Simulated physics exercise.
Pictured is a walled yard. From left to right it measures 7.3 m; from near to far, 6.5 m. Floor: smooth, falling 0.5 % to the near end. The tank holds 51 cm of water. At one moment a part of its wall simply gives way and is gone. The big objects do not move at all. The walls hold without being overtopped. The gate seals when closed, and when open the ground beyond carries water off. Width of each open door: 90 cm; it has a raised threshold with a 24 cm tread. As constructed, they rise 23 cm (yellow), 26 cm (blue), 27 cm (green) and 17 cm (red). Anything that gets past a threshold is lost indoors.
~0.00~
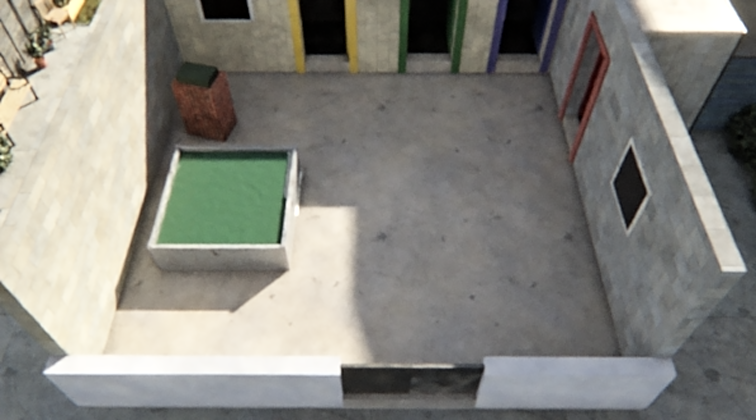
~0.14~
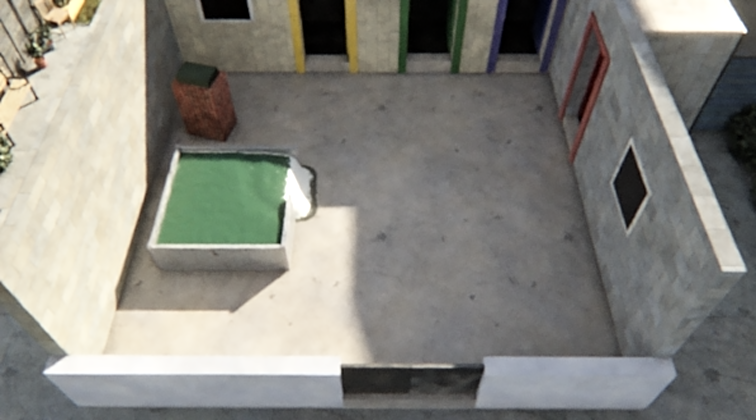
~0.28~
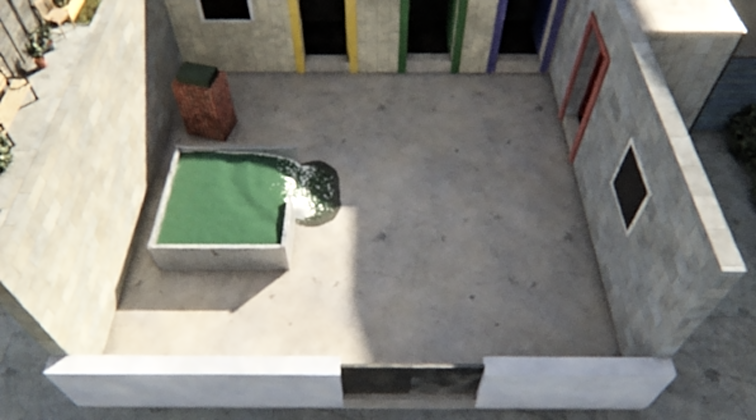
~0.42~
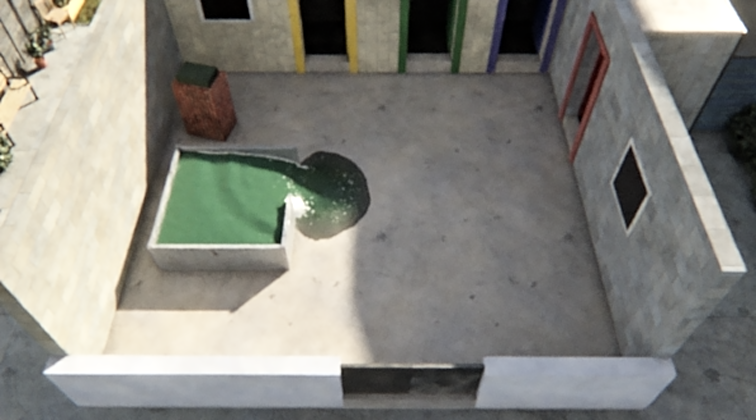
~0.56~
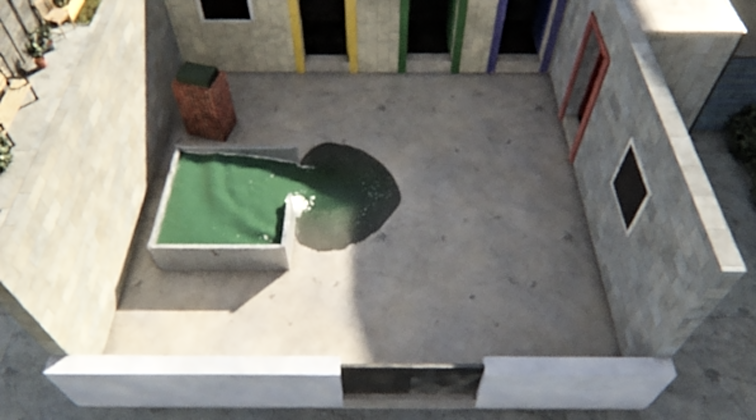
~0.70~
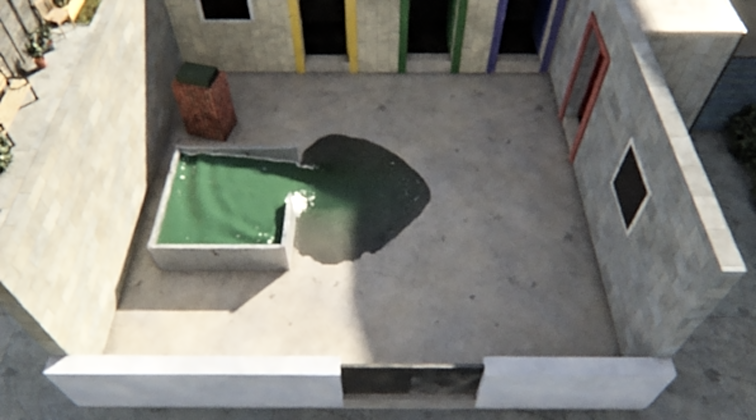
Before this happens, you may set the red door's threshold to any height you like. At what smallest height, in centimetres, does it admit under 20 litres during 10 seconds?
At about 9 centimetres.
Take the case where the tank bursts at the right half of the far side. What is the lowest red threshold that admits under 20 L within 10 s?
In that case you'd want it roughly 6.0 cm high.
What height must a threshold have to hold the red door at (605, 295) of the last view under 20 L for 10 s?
Roughly 6.5 cm.
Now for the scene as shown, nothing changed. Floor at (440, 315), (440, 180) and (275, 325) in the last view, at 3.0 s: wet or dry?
In the order asked: Soaked, soaked, untouched.
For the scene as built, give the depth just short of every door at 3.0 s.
In cm: Yellow 0, blue 8, green 8, red 15.
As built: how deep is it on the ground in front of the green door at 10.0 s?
You'd measure close to 4.5 cm there.
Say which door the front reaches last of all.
I'd say the yellow one.
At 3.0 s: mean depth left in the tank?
Some 27 cm.
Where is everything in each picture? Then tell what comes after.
In the first frame, the tank at (229, 197) is whole and still, 51 cm deep; the red door at (581, 97) is dry.
In the second frame, water pours out at (294, 188) and has run 0.3 m, to (313, 209); about 7 cm deep outside, 51 cm at the back.
In the third frame, the front is at (334, 212), 0.7 m from the gap at (294, 188); 0.7 m2 of floor is wet, 51 cm left at the back.
In the fourth frame, the front is at (363, 206), 1.2 m from the gap at (294, 189); 1.5 m2 of floor is wet, 51 cm left at the back.
In the fifth frame, water pours out at (294, 188) and has run 1.7 m, to (395, 200); about 5 cm deep outside, 51 cm at the back.
In the sixth frame, the front is at (424, 198), 2.2 m from the gap at (294, 188); 3.6 m2 of floor is wet, 49 cm left at the back; the red door at (581, 97), 5.0 m from the gap, is still 2.9 m from the nearest water.
After 1.4 s water covers 20 % of the floor, deepest (31 cm) near (300, 189); it has not reached the red door.
After 3.0 s water covers 50 % of the floor, deepest (19 cm) near (300, 189); 15 cm at the red door, 0 litres in over its 17 cm threshold.
After 10.0 s water covers 85 % of the floor, deepest (10 cm) near (544, 383); 5 cm at the red door, 0 litres in over its 17 cm threshold.
At the red door as built, the water arrived by 2.2 s and peaked near 15 cm at 3.0 s.
With a threshold of 8 cm, 31 litres would have come in within the 10 s; with 10.5 cm, 10 litres. So under 20 litres takes about 9 cm.
